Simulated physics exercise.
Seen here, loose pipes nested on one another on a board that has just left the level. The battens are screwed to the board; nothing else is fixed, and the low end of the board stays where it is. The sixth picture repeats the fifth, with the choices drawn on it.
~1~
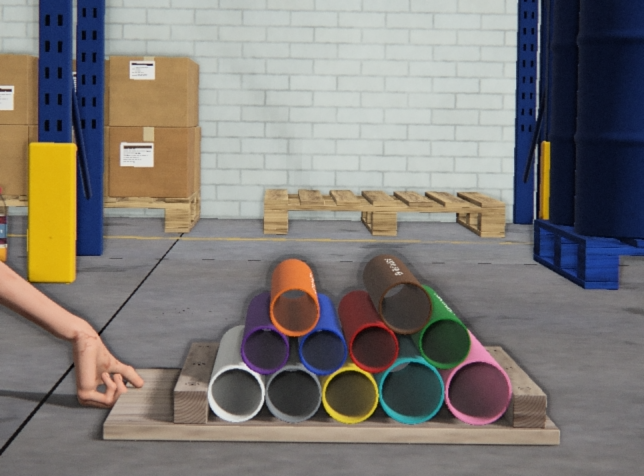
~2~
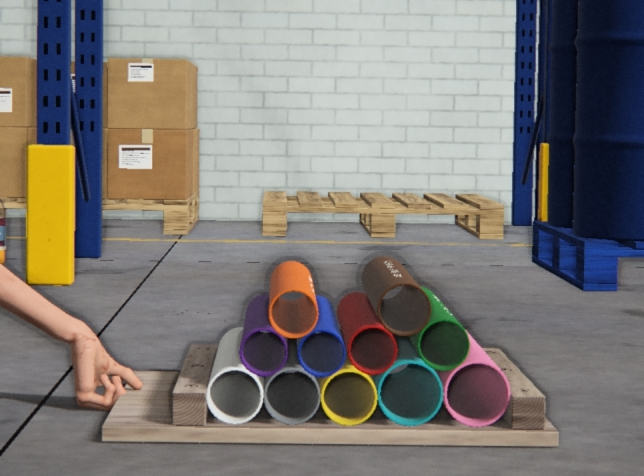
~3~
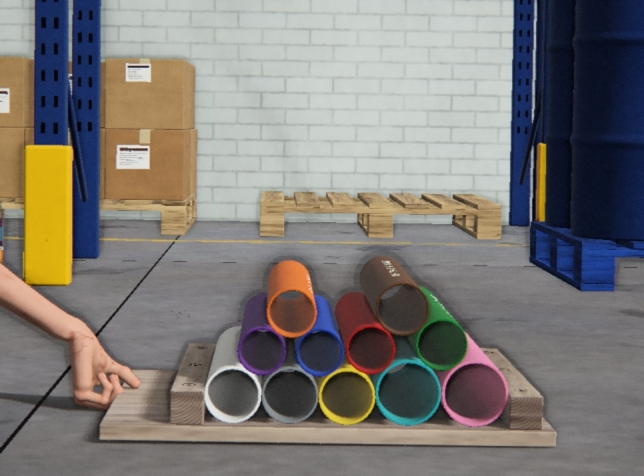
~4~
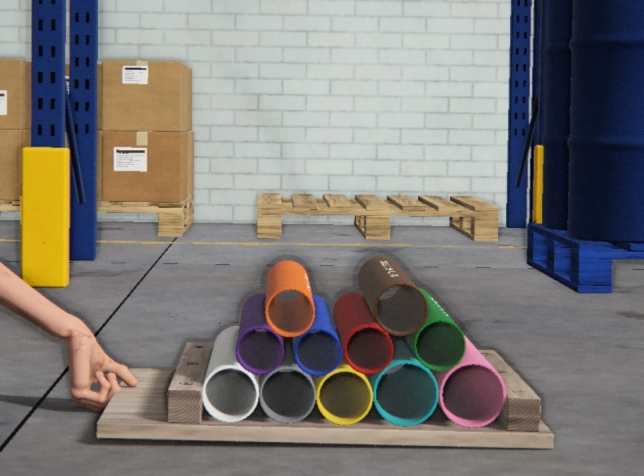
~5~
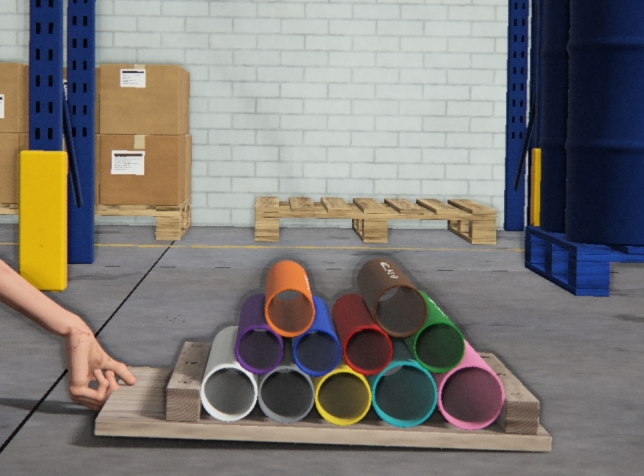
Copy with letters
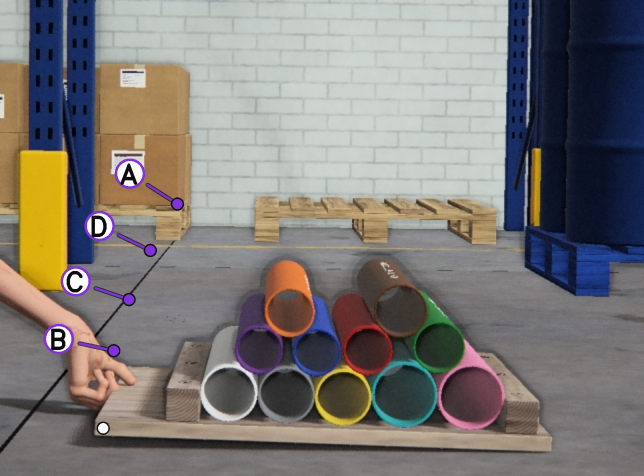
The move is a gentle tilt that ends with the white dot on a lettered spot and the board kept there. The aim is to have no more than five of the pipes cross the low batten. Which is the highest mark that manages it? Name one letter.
Mark A is as high as it can go.
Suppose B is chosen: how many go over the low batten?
The count is none.
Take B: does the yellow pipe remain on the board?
The yellow pipe: Yes.
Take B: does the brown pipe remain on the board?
Yes, with B.
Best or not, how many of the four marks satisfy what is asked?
The number is four.
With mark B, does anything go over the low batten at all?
No, at B.
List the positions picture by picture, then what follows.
The first frame shows green pipe (445, 343); purple pipe (265, 351); red pipe (374, 348).
The second frame shows red pipe (373, 350); orange pipe (293, 313).
The third frame shows board (324, 390); white pipe (233, 395); yellow pipe (347, 397).
The fourth frame shows board (321, 390); white pipe (230, 394); grey pipe (288, 395).
The fifth frame shows board (319, 390); white pipe (229, 393); grey pipe (286, 395).
On the marked copy, A at (177, 204); B at (114, 351); C at (129, 299); D at (150, 250); the white dot at (103, 428).
Following A. Soon after the start, board at 18°.
Later, board at 32°.
In the end, board at 32°, two over the low batten (green, brown).
As for the rest, B none over the low batten; C none over the low batten; D none over the low batten.
